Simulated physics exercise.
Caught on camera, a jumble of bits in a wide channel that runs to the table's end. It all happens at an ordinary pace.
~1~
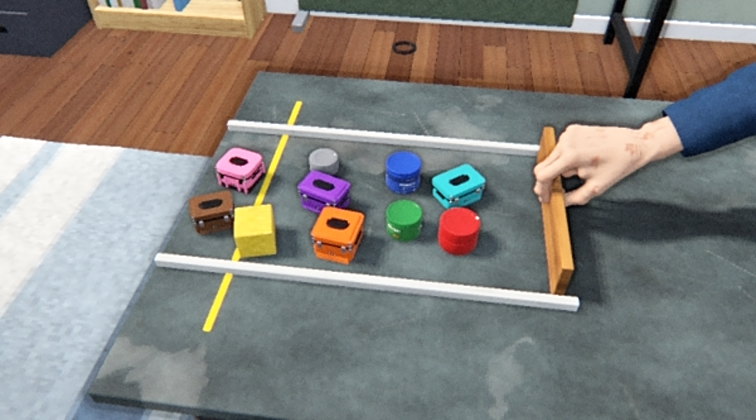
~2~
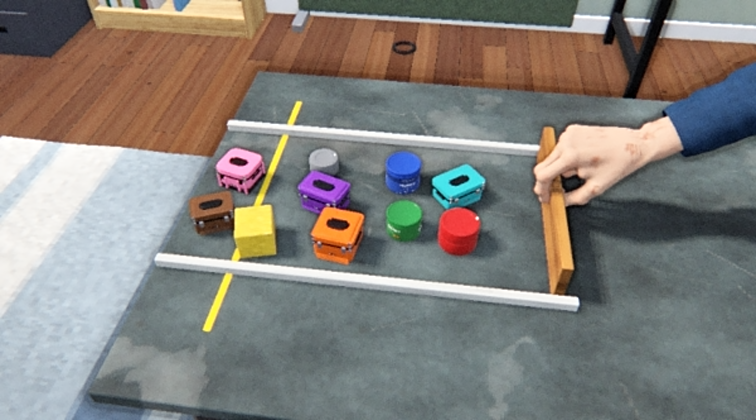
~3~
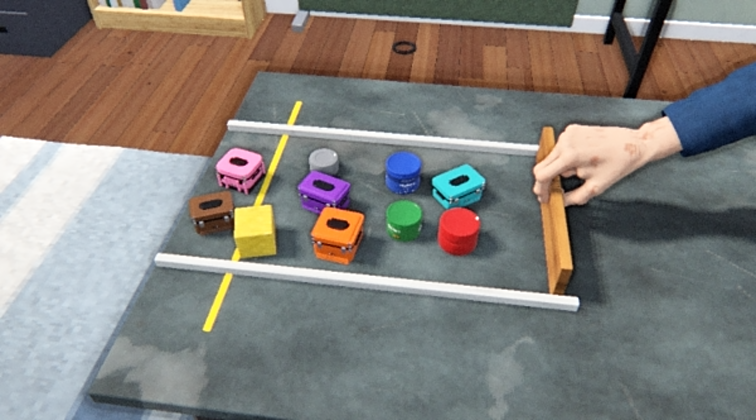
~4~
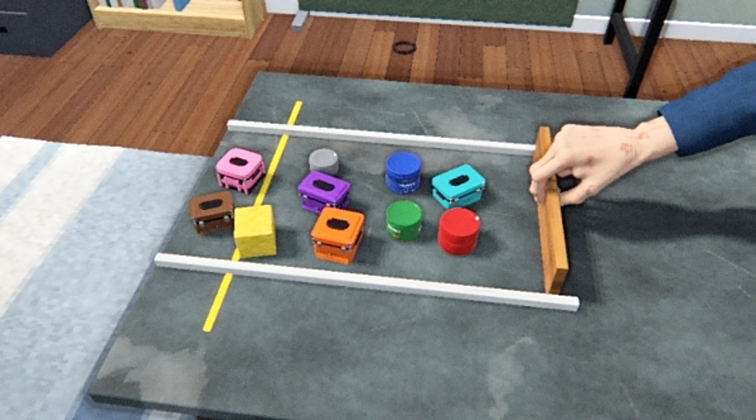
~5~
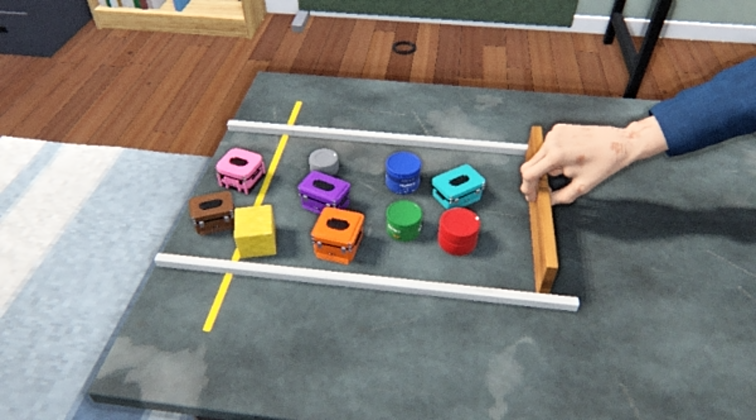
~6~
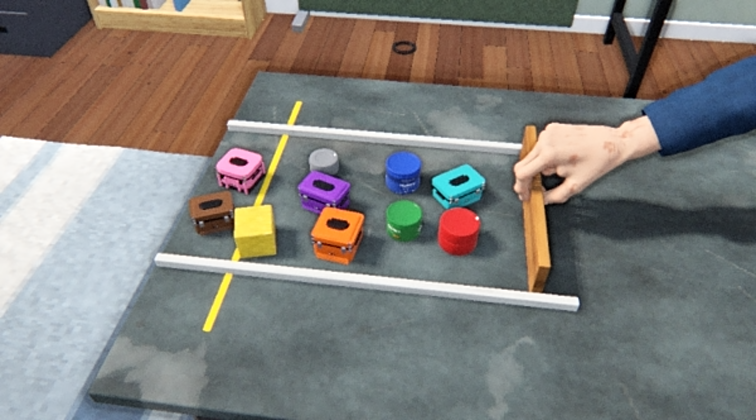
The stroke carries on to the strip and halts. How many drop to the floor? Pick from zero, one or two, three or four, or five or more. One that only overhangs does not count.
In the end the number that fall off is one or two.
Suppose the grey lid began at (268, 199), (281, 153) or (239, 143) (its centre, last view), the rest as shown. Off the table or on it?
In that order, it tumbles off; remains up; stays on.
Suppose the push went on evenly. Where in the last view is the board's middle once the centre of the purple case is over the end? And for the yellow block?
At (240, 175) for the purple case; at (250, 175) for the yellow block.
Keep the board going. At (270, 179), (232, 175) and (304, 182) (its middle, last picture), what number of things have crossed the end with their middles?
Past the end: 1, 5 and 0.
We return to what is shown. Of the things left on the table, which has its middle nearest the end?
Foremost is the yellow block.
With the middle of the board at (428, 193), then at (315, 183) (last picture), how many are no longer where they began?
First 4, then 9.
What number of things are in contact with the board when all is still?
It touches 4.
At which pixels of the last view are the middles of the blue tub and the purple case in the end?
About (257, 155), and the other about (222, 167).
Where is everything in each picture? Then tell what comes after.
In the first picture, brown case (213, 213); pink case (241, 171); yellow block (256, 231); board (553, 205); tape (262, 193).
In the second picture, pink case (241, 171); orange case (339, 235).
In the third picture, yellow block (256, 231); turquoise case (458, 189).
In the fourth picture, brown case (213, 213); board (548, 204).
In the fifth picture, pink case (241, 171); green tub (404, 221).
In the sixth picture, brown case (213, 213); pink case (241, 171); yellow block (256, 231); board (533, 203); tape (262, 193).
Soon after, none off yet; brown case at rest near (213, 213); pink case at rest near (241, 171); yellow block at rest near (256, 231).
In the end, the number that fall off is one or two; gone, pink case and brown case.
